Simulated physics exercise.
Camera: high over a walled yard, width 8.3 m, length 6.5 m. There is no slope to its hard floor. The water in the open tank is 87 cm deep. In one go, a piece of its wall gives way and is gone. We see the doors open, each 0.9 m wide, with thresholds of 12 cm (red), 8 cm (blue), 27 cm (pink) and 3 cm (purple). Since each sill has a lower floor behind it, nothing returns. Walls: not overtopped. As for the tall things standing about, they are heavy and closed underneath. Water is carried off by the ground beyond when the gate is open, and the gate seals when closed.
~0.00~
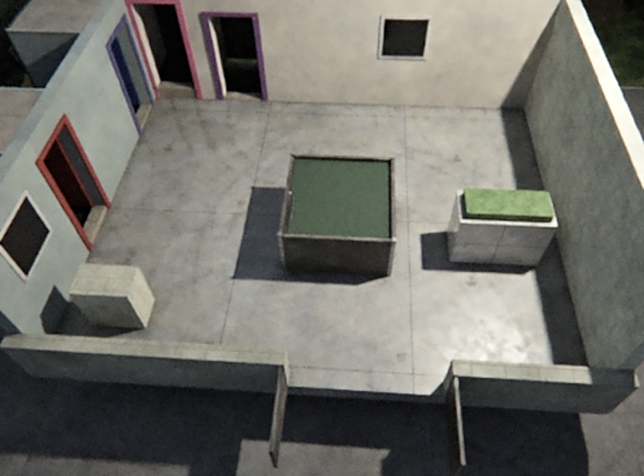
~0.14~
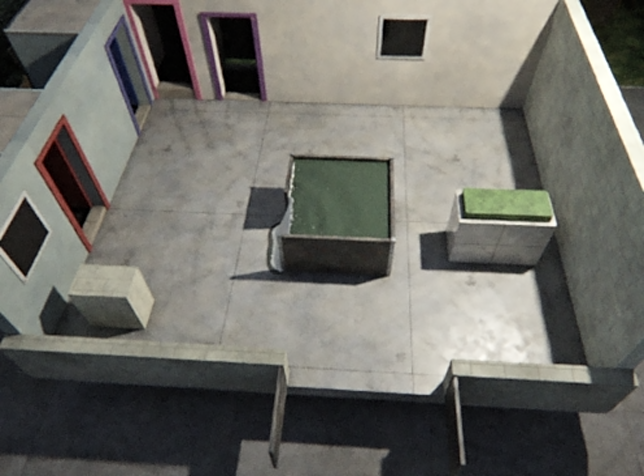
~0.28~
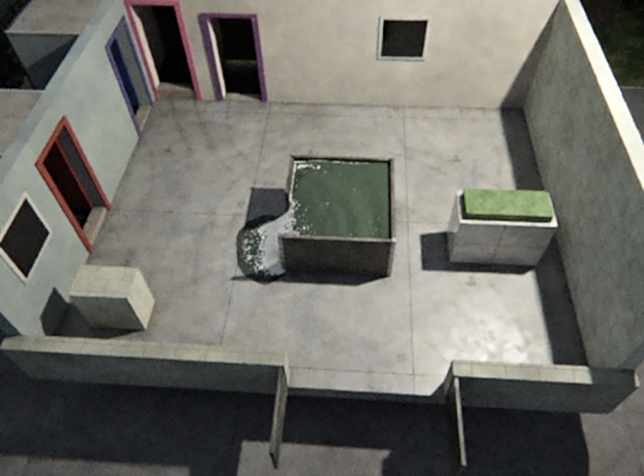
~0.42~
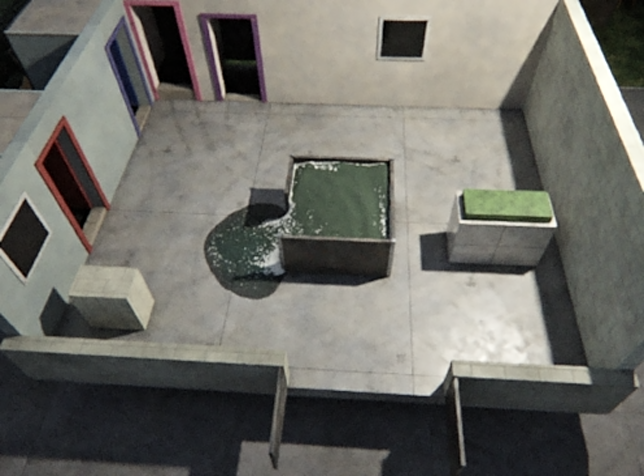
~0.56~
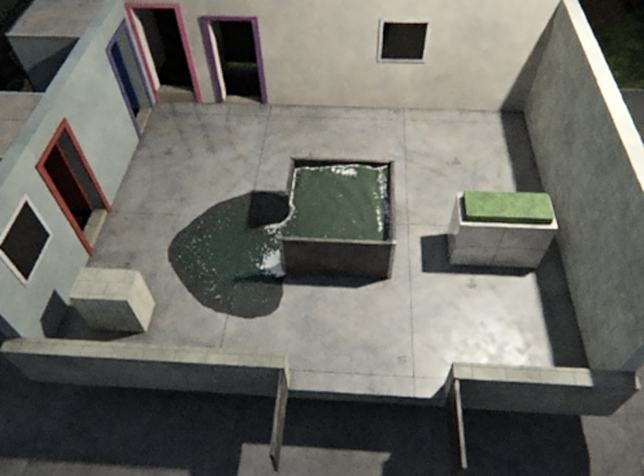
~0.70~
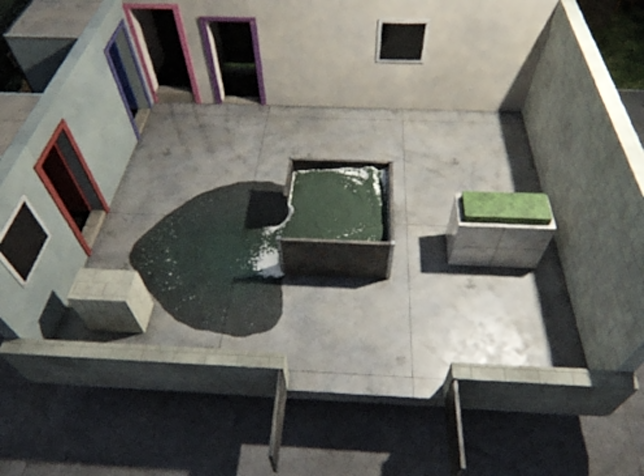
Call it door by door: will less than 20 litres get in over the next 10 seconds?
Red door - no, 20 litres or more; blue door - no, 20 litres or more; pink door - yes, less; purple door - no, 20 litres or more.
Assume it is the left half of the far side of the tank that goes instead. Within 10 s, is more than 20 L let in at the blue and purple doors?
For blue, too much; for purple, too much.
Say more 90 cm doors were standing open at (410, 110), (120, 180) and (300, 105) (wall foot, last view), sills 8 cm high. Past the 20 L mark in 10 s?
Per doorway, in order: Insufficient / sufficient / insufficient.
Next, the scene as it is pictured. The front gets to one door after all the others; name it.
It's the purple door that comes last.
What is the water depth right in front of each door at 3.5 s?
You'd get red at 22 cm, blue at 7 cm, pink at 17 cm, and purple at 2 cm.
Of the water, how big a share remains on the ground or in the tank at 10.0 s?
Around 86 percent of the water.
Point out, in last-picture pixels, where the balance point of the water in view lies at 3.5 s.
Centre: Approx. (221, 240) px.
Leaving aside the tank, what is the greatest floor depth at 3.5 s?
Roughly 24 cm.
After 1.4 s water covers 25 % of the floor and is deepest (42 cm) near (279, 258); red door 19 cm at the sill, 23 L in, blue door not reached, pink door not reached, purple door not reached.
After 2.2 s water covers 30 % of the floor and is deepest (40 cm) near (49, 350); red door 29 cm at the sill, 108 L in, blue door 6 cm at the sill, 0 L in, pink door not reached, purple door not reached.
After 3.5 s water covers 35 % of the floor and is deepest (24 cm) near (45, 360); red door 22 cm at the sill, 182 L in, blue door 7 cm at the sill, 0 L in, pink door 17 cm at the sill, 0 L in, purple door 2 cm at the sill, 0 L in.
After 6.0 s water covers 60 % of the floor and is deepest (17 cm) near (151, 112); red door 13 cm at the sill, 214 L in, blue door 10 cm at the sill, 14 L in, pink door 15 cm at the sill, 0 L in, purple door 8 cm at the sill, 16 L in.
After 10.0 s water covers 95 % of the floor and is deepest (10 cm) near (135, 149); red door 7 cm at the sill, 215 L in, blue door 9 cm at the sill, 46 L in, pink door 9 cm at the sill, 0 L in, purple door 7 cm at the sill, 69 L in.
